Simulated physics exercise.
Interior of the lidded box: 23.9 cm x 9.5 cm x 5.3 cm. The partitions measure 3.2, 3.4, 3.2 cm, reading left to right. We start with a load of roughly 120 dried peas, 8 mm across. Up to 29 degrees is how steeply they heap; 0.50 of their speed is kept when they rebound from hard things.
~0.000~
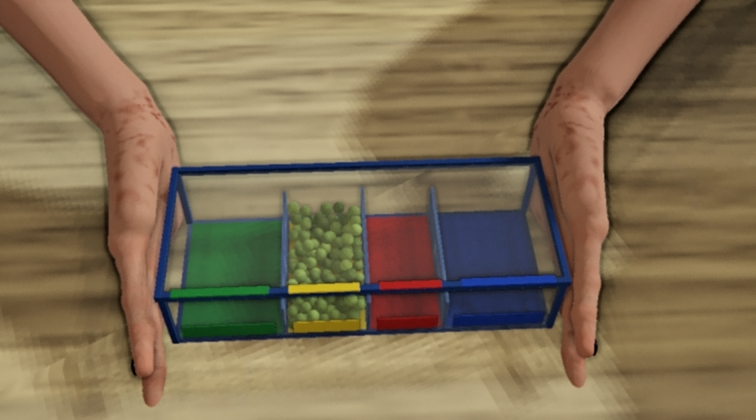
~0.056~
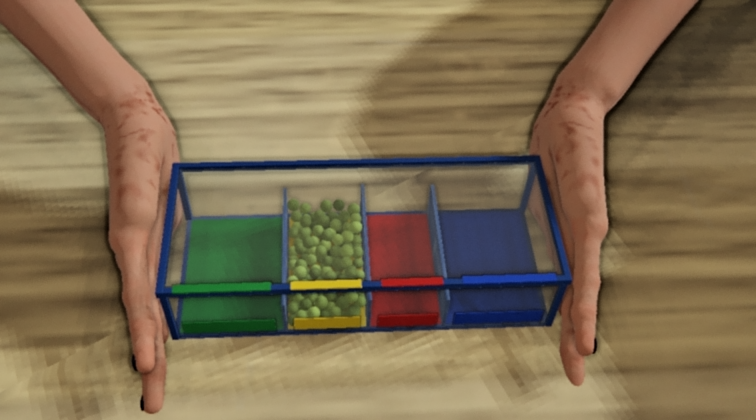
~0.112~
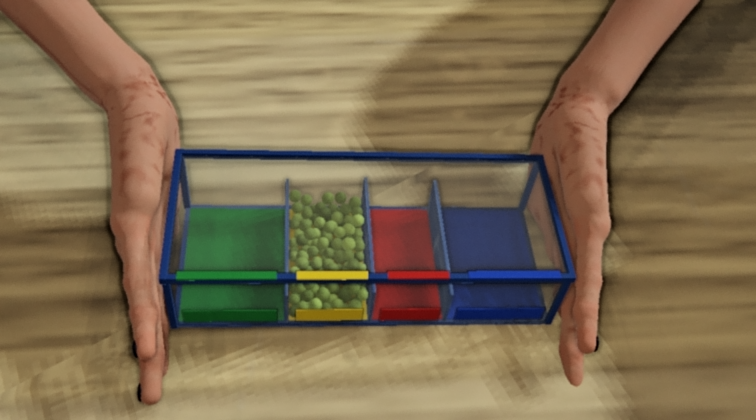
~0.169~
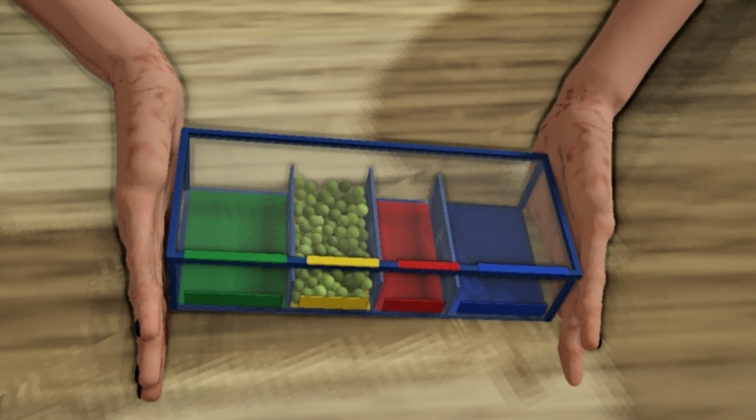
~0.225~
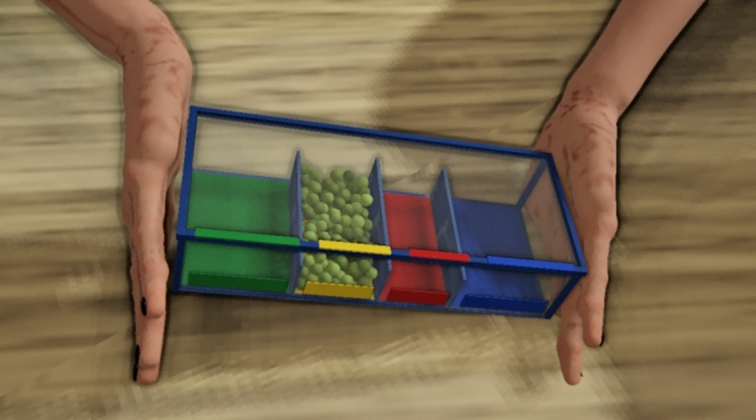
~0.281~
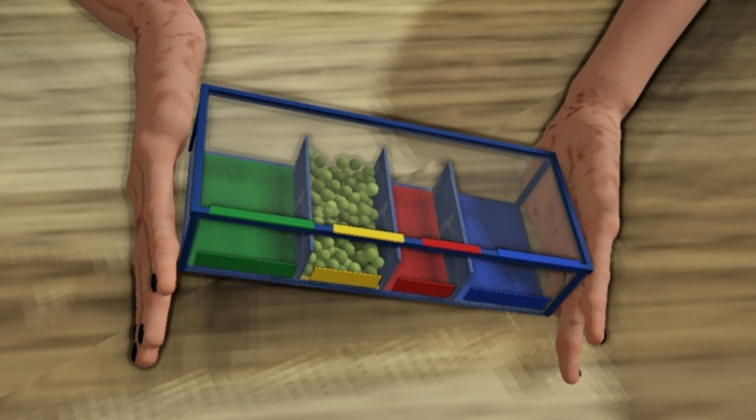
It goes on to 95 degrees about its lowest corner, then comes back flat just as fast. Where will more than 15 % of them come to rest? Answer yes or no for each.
Red: No, blue: Yes, green: No, yellow: Yes.
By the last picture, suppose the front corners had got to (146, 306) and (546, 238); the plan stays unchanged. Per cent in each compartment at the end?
In the end red holds 0 %, blue holds 0 %, green holds 70 % and yellow holds 30 %.
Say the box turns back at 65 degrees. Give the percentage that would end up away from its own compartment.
Roughly 0 percent would.
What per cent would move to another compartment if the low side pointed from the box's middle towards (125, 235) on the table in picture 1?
Something like 60 per cent of the pieces.
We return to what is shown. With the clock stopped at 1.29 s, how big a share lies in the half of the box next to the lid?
Share: Approx. 50 %.
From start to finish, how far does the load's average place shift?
I'd put it at close to 7.0 cm.
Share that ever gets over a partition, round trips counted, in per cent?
Around 55 in a hundred.
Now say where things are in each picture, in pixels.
In the first frame, box tilt 0 degrees, front corners at (162, 294) and (563, 279); yellow 100 %.
In the second frame, box tilt 1 degrees, front corners at (164, 290) and (564, 277).
In the third frame, box tilt 4 degrees, front corners at (167, 276) and (568, 275), lowest corner right back.
In the fourth frame, box tilt 9 degrees, front corners at (174, 254) and (574, 272), lowest corner right back.
In the fifth frame, box tilt 14 degrees, front corners at (184, 232) and (579, 269), lowest corner right back.
In the sixth frame, box tilt 18 degrees, front corners at (198, 209) and (585, 267), lowest corner right back; yellow 100 %. Its pace works out near 85 degrees a second.
After 1.29 s, tilt 95 degrees; red 10 %, blue 5 %, yellow 85 %.
After 1.96 s, tilt 42 degrees; red 5 %, blue 50 %, yellow 45 %.
After 2.67 s, tilt 0 degrees; red 5 %, blue 50 %, yellow 45 %.
At rest (3.2 s), red 5 %, blue 50 %, green 0 %, yellow 45 %.
